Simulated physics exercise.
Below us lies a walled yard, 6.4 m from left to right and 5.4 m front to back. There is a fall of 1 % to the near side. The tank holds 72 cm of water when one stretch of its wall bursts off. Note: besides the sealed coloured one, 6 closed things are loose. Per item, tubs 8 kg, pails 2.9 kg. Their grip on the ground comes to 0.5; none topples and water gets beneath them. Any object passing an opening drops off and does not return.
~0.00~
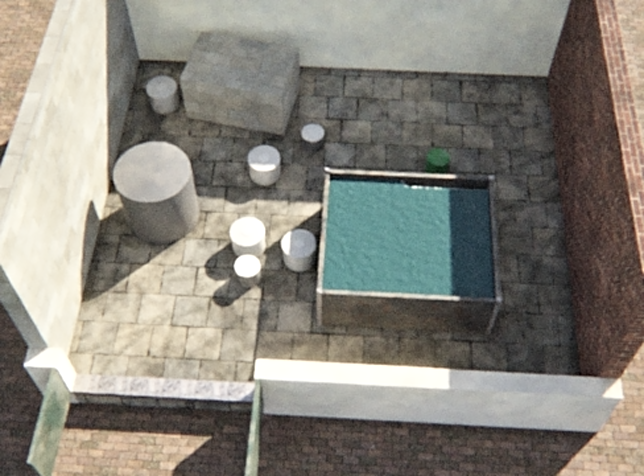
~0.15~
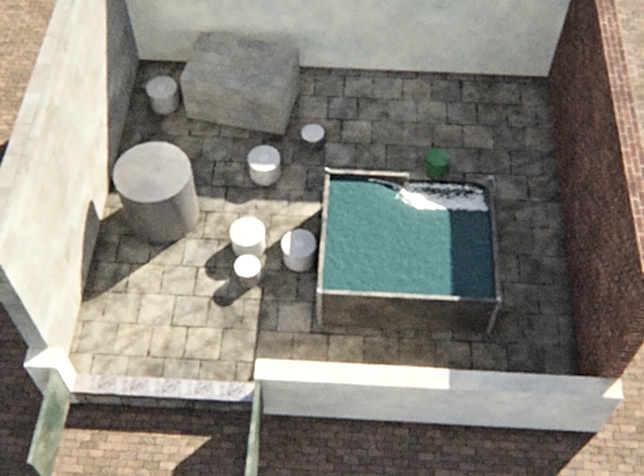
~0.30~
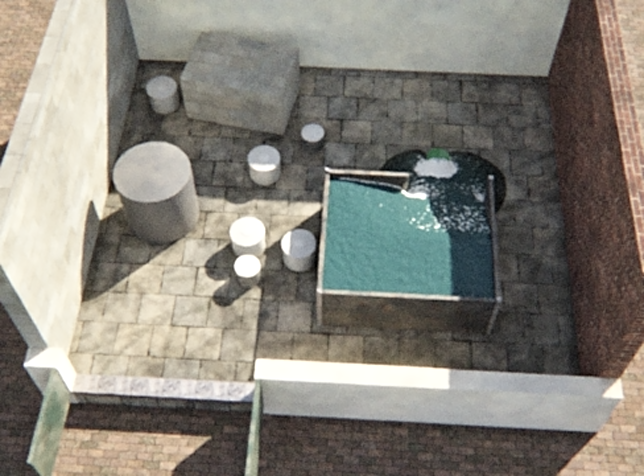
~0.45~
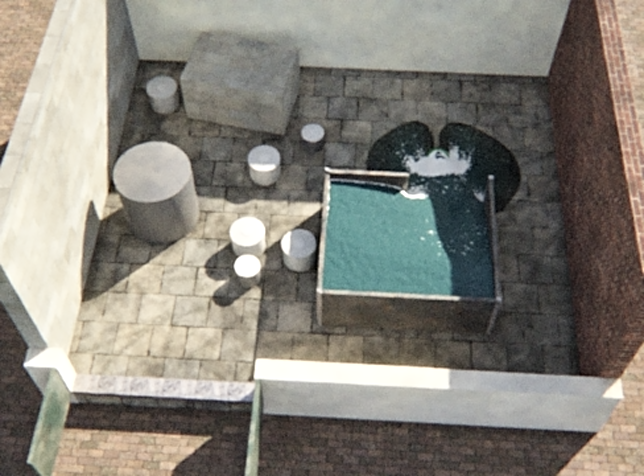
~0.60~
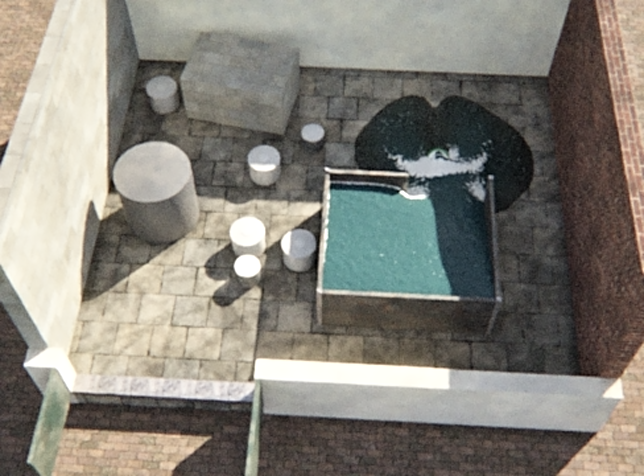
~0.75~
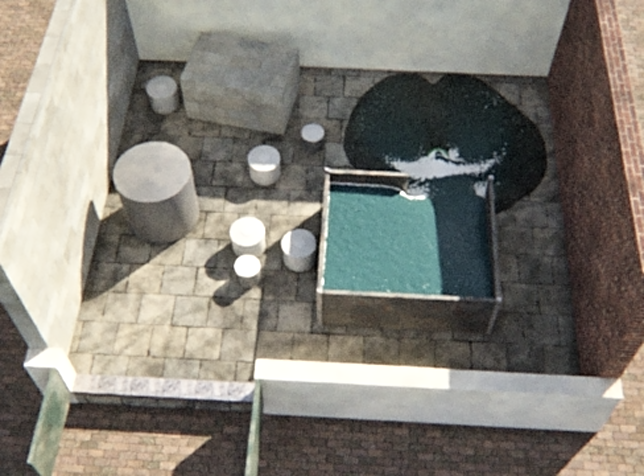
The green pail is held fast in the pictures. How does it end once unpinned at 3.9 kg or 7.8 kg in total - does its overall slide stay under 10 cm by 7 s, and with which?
Neither total keeps it under.
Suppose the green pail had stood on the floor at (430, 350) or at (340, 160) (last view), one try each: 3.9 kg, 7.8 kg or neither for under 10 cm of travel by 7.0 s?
Try 1: Greater mass required. Try 2: Both insufficient.
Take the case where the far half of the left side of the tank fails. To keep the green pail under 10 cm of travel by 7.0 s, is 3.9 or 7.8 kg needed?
Result: Lighter option succeeds.
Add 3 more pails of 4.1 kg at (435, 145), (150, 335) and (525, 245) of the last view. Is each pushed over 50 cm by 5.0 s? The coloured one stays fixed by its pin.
Going through them in turn, the answers are too far, not too far and too far.
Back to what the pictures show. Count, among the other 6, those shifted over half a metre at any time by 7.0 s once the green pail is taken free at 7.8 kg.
Total: 5.
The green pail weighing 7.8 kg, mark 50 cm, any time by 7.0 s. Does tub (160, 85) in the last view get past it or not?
That one stays inside the limit.
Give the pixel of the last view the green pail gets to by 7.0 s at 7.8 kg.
About (342, 183).
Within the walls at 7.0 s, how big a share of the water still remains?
Still held: Near 98 %.
After 1.4 s the green pail would be 176 cm from its start with 3.9 kg and 178 cm from its start with 7.8 kg; 20 cm of water round it then.
After 3.1 s the green pail would be 223 cm from its start with 3.9 kg and 175 cm from its start with 7.8 kg; 8 cm of water round it then.
After 4.9 s the green pail would be 326 cm from its start with 3.9 kg and 157 cm from its start with 7.8 kg; 6 cm of water round it then.
After 7.0 s the green pail would be 326 cm from its start with 3.9 kg and 144 cm from its start with 7.8 kg; 9 cm of water round it then.
